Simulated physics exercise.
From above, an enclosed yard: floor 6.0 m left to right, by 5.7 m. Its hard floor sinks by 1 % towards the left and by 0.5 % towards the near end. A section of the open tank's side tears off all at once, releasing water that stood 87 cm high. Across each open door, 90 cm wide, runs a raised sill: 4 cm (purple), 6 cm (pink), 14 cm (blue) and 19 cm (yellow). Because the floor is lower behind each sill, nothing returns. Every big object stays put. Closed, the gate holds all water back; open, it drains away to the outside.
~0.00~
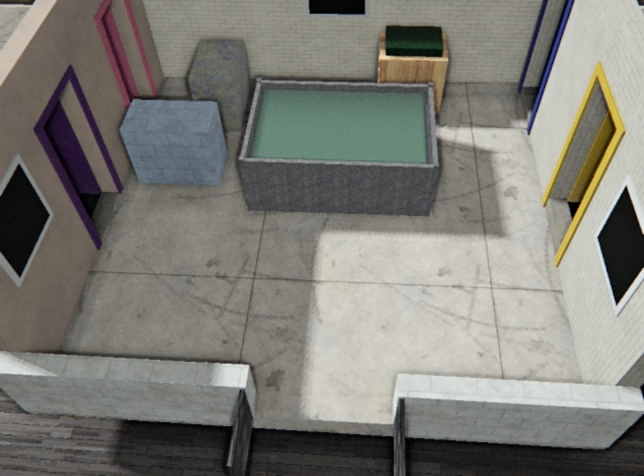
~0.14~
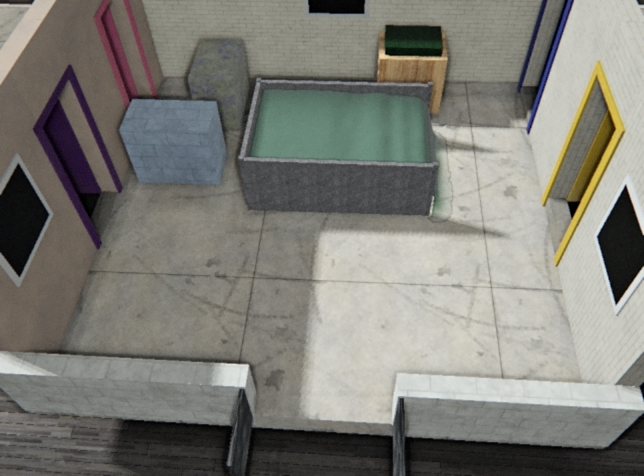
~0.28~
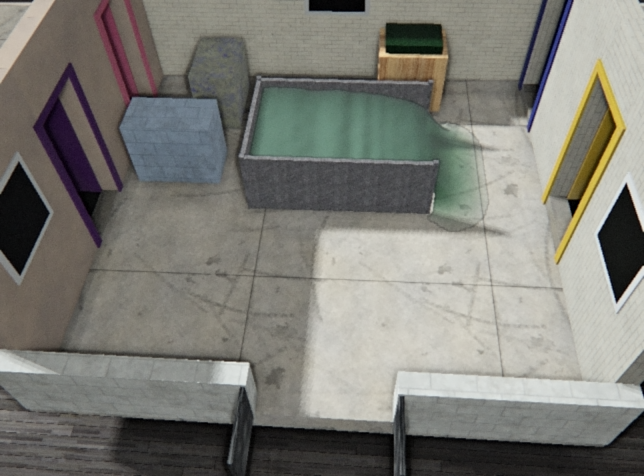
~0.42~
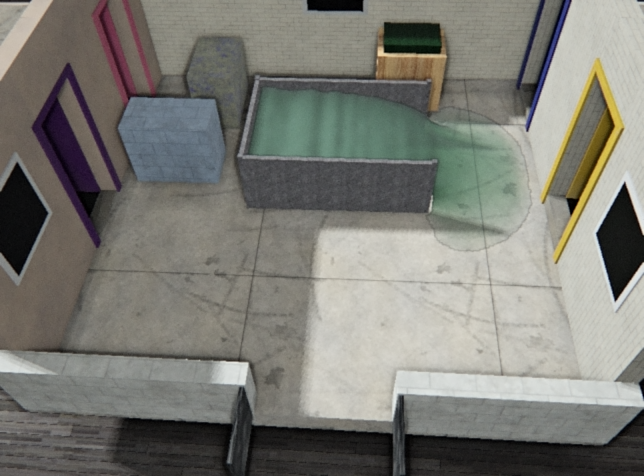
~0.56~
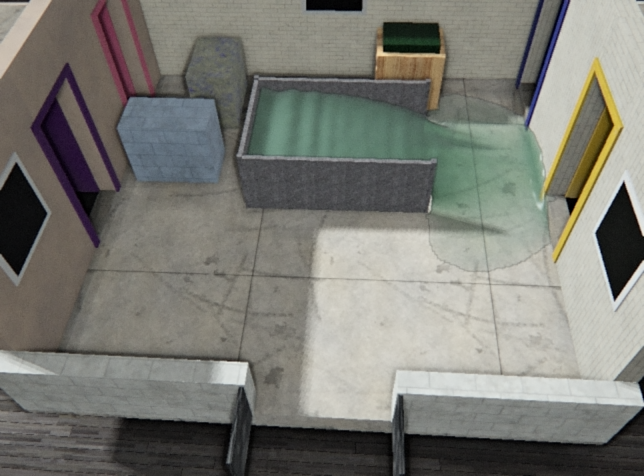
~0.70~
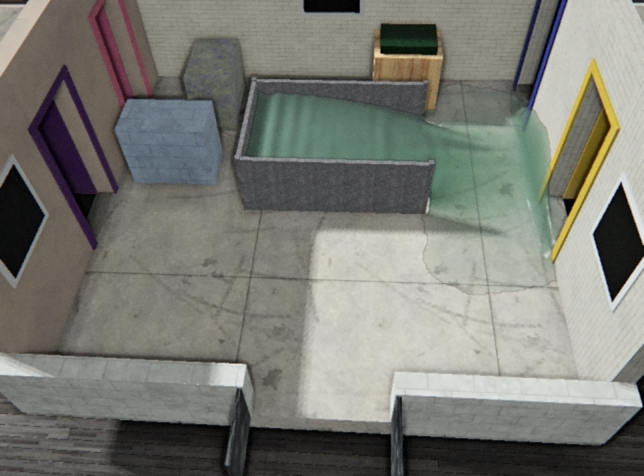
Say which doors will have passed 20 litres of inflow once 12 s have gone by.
At the end, my guess is the purple door lets through more than the limit; my guess is the pink door lets through less than the limit; my guess is the blue door lets through more than the limit; my guess is the yellow door lets through more than the limit.
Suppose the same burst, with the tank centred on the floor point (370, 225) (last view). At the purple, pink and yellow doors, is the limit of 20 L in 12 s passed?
Well, purple ends up beyond the mark, pink ends up beyond the mark and yellow ends up beyond the mark.
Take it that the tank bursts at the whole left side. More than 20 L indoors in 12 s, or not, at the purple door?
Then: Purple above.
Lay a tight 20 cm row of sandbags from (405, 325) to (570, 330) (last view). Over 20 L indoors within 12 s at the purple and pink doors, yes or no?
So the purple door comes out too high while the pink door comes out low enough.
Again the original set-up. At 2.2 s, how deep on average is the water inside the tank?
It averages close to 30 centimetres.
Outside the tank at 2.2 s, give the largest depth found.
Around 59 centimetres.
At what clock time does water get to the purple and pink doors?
Times: Purple 4.5 seconds, pink 4.0 seconds.
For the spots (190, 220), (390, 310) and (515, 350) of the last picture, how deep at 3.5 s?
Depths in turn: Roughly 0, 2 and 17 centimetres.
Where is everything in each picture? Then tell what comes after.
In the first picture, the open tank at (341, 125) is whole and still, 87 cm deep.
In the second picture, the front is at (433, 219), 0.9 m from the gap at (425, 155); 0.4 m2 of floor is under water; 87 cm left at the back of the open tank.
In the third picture, the front is at (470, 222), 1.1 m from the gap at (425, 157); 1.3 m2 of floor is under water; 87 cm left at the back of the open tank.
In the fourth picture, the front is at (518, 219), 1.5 m from the gap at (423, 159); 3.1 m2 of floor is under water; 86 cm left at the back of the open tank.
In the fifth picture, water pours out at (423, 159) and has run 2.0 m, to (548, 237); typically 10 cm deep outside, 81 cm at the open tank's back.
In the sixth picture, the front is at (553, 272), 2.4 m from the gap at (420, 161); 5.4 m2 of floor is under water; 73 cm left at the back of the open tank.
After 1.4 s water covers 25 % of the floor and is deepest (55 cm) near (516, 178); purple door not reached, pink door not reached, blue door 27 cm at the sill, 15 L in, yellow door 39 cm at the sill, 44 L in.
After 2.2 s water covers 30 % of the floor and is deepest (59 cm) near (443, 83); purple door not reached, pink door not reached, blue door 33 cm at the sill, 79 L in, yellow door 35 cm at the sill, 125 L in.
After 3.5 s water covers 60 % of the floor and is deepest (34 cm) near (443, 83); purple door not reached, pink door not reached, blue door 26 cm at the sill, 185 L in, yellow door 23 cm at the sill, 172 L in.
After 7.0 s water covers 95 % of the floor and is deepest (17 cm) near (114, 358); purple door 11 cm at the sill, 28 L in, pink door 7 cm at the sill, 0 L in, blue door 8 cm at the sill, 225 L in, yellow door 9 cm at the sill, 179 L in.
After 12.0 s water covers 100 % of the floor and is deepest (12 cm) near (44, 384); purple door 10 cm at the sill, 160 L in, pink door 6 cm at the sill, 8 L in, blue door 8 cm at the sill, 225 L in, yellow door 6 cm at the sill, 179 L in.
